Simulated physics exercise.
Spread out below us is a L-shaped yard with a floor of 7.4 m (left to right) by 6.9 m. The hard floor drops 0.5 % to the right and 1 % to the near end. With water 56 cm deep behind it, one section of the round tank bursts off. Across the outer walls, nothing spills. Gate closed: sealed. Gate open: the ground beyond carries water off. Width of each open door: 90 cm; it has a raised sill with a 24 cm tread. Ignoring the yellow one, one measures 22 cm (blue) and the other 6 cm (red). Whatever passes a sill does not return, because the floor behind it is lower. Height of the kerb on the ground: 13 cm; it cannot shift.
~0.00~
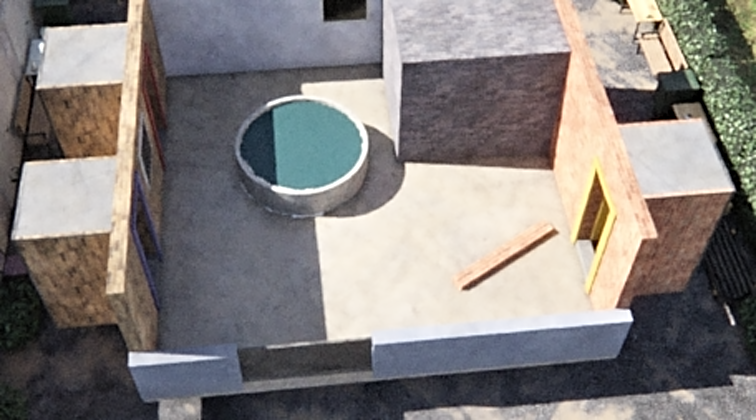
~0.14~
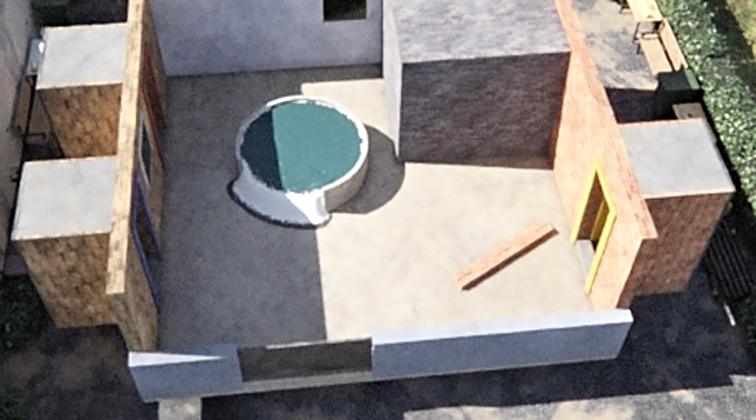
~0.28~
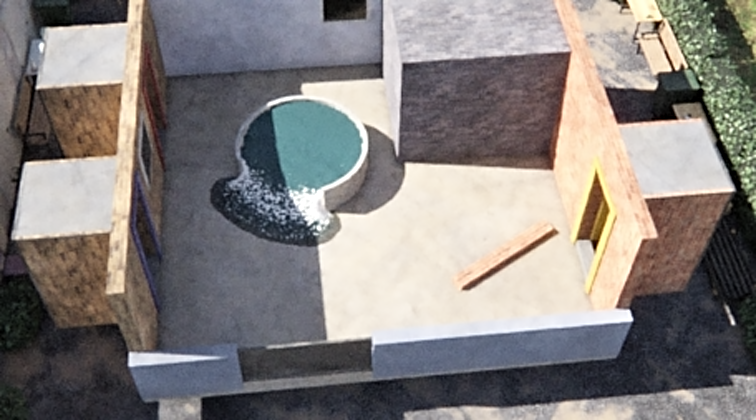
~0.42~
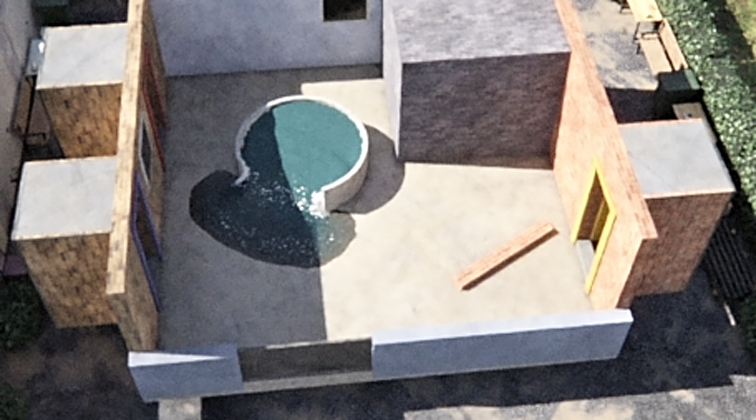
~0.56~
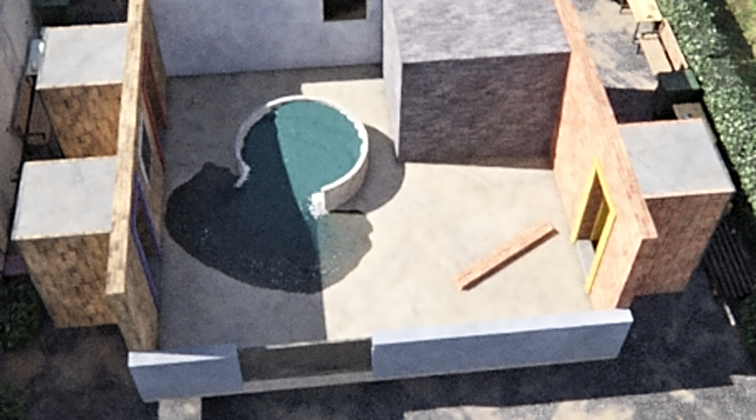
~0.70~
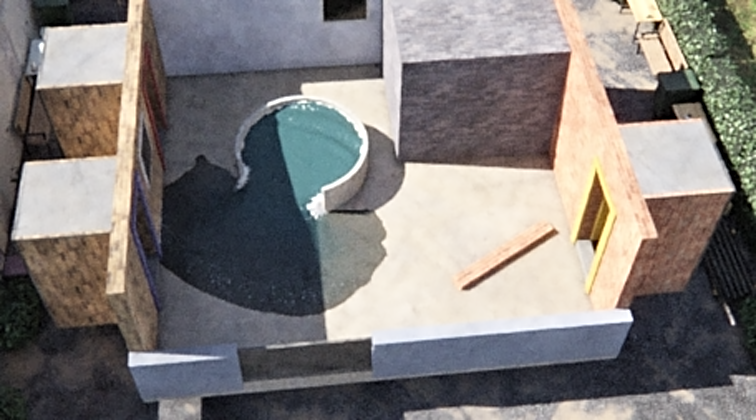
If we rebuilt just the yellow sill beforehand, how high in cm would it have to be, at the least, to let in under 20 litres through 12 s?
I would say 11.5 cm at minimum.
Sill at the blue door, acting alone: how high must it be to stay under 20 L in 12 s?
At the blue door you'd want roughly 17 cm.
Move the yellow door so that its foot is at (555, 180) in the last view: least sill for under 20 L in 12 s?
Minimum: About 11.0 cm.
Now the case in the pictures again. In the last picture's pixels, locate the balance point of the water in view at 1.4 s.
(279, 207), roughly.
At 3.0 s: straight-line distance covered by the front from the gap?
It gets close to 5.0 metres out.
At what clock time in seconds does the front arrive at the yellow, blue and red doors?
Yellow 5.0 s, blue 0.8 s, red 1.6 s.
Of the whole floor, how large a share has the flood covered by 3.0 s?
Some 40 in a hundred.
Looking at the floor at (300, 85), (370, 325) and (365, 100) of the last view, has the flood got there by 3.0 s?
Untouched, awash, untouched.
After 1.4 s water covers 35 % of the floor, deepest (24 cm) near (281, 216); it has not reached the yellow door.
After 3.0 s water covers 40 % of the floor, deepest (34 cm) near (156, 377); it has not reached the yellow door.
After 12.0 s water covers 95 % of the floor, deepest (15 cm) near (581, 339); 13 cm at the yellow door, 2 litres in over its 15 cm sill.
At the yellow door as built, the water arrived by 4.9 s and peaked near 16 cm at 5.6 s.
Run again over the same 12 s with other heights there, 37 litres in over 10.5 cm, 3 litres over 14.5 cm. The limit of 20 litres is kept from about 11.5 cm up.
